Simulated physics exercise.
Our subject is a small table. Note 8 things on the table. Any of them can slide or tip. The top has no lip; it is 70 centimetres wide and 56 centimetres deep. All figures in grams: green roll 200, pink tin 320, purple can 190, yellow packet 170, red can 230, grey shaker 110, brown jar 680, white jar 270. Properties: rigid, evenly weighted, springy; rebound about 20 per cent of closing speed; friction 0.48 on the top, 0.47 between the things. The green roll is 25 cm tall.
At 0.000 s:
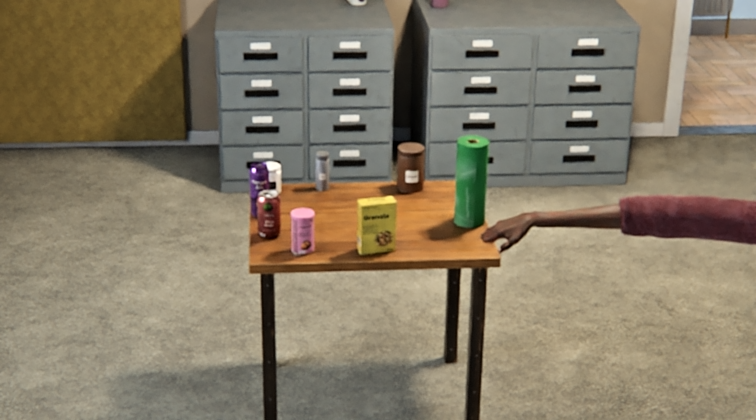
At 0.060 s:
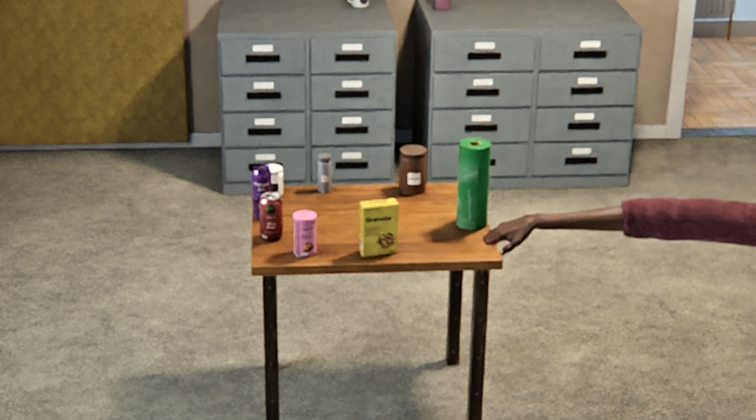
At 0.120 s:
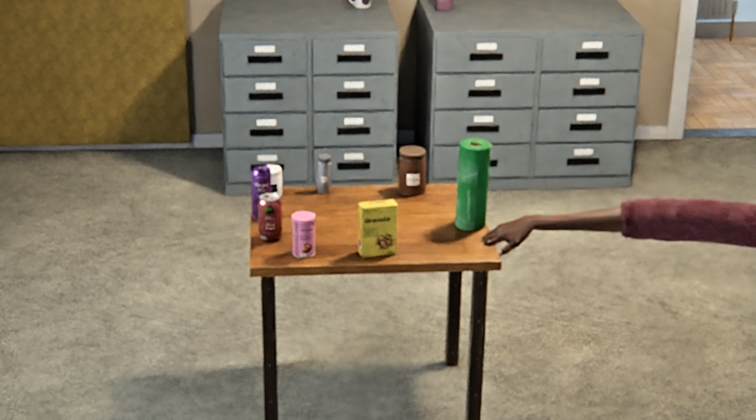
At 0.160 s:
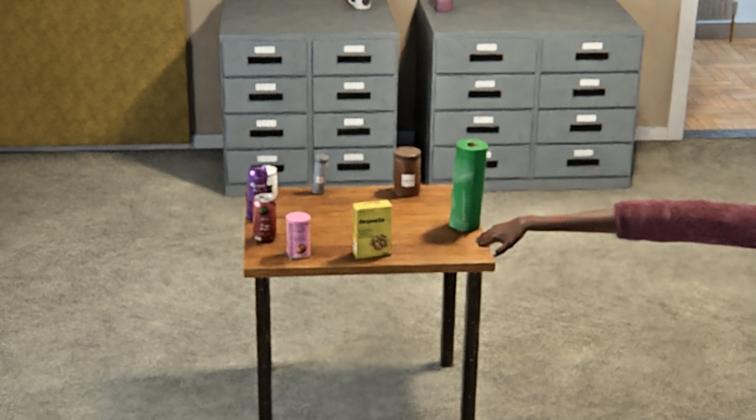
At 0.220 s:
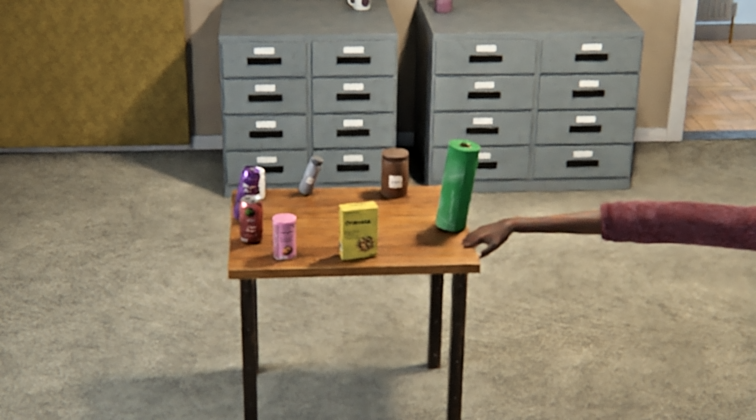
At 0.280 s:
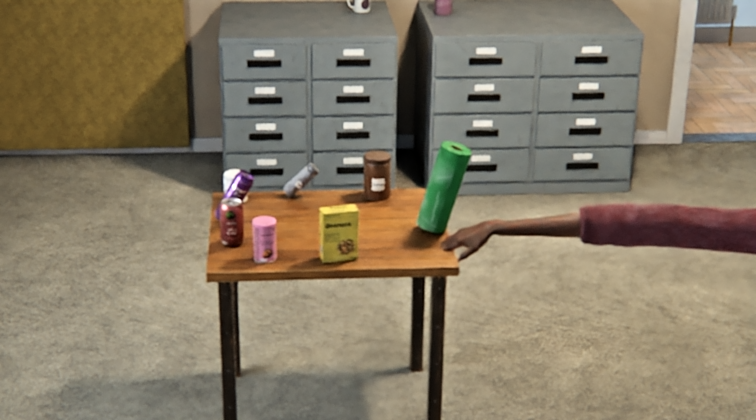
A hand pushes a small table left, and the grey shaker, purple can and green roll tilt.
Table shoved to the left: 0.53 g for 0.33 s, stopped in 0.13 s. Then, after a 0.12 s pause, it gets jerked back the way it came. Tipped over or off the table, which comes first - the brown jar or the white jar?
It is the second one.
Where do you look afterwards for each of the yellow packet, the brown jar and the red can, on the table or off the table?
Observed: Yellow packet remains in bounds; brown jar remains in bounds; red can exits its support.
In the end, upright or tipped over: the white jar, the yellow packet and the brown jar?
In the last frame the white jar does not stay up, the yellow packet remains up and the brown jar does not stay up.
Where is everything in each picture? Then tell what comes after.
In the first frame, brown jar (411, 168); white jar (270, 179).
In the second frame, purple can (262, 192); yellow packet (379, 228).
In the third frame, table along by 1 cm; red can (270, 218); grey shaker (324, 174).
In the fourth frame, table along by 3 cm; grey shaker (320, 174) 7° off upright; green roll (468, 185).
In the fifth frame, table along by 7 cm; grey shaker (311, 175) 20° off upright; purple can (247, 194) 13° off upright.
In the sixth frame, table along by 13 cm; brown jar (377, 176).
After 0.58 s, table along by 40 cm; green roll, red can and white jar now off the table; brown jar moved 8 cm near (259, 178); grey shaker on its side.
After 0.88 s, table along by 25 cm; pink tin and purple can now off the table; brown jar 73° off upright near (254, 175); grey shaker on its side.
After 1.18 s, brown jar on its side near (333, 192); grey shaker on its side; yellow packet 4° off upright.
In the end (3.7 s), off the table, green roll, pink tin, purple can, red can, grey shaker and white jar; toppled on the table, brown jar; not toppled but over 5 cm from the start, yellow packet. At the end, from the last picture's camera, brown jar near (341, 209). Brown jar went at 0.80 s; white jar went at 0.56 s.
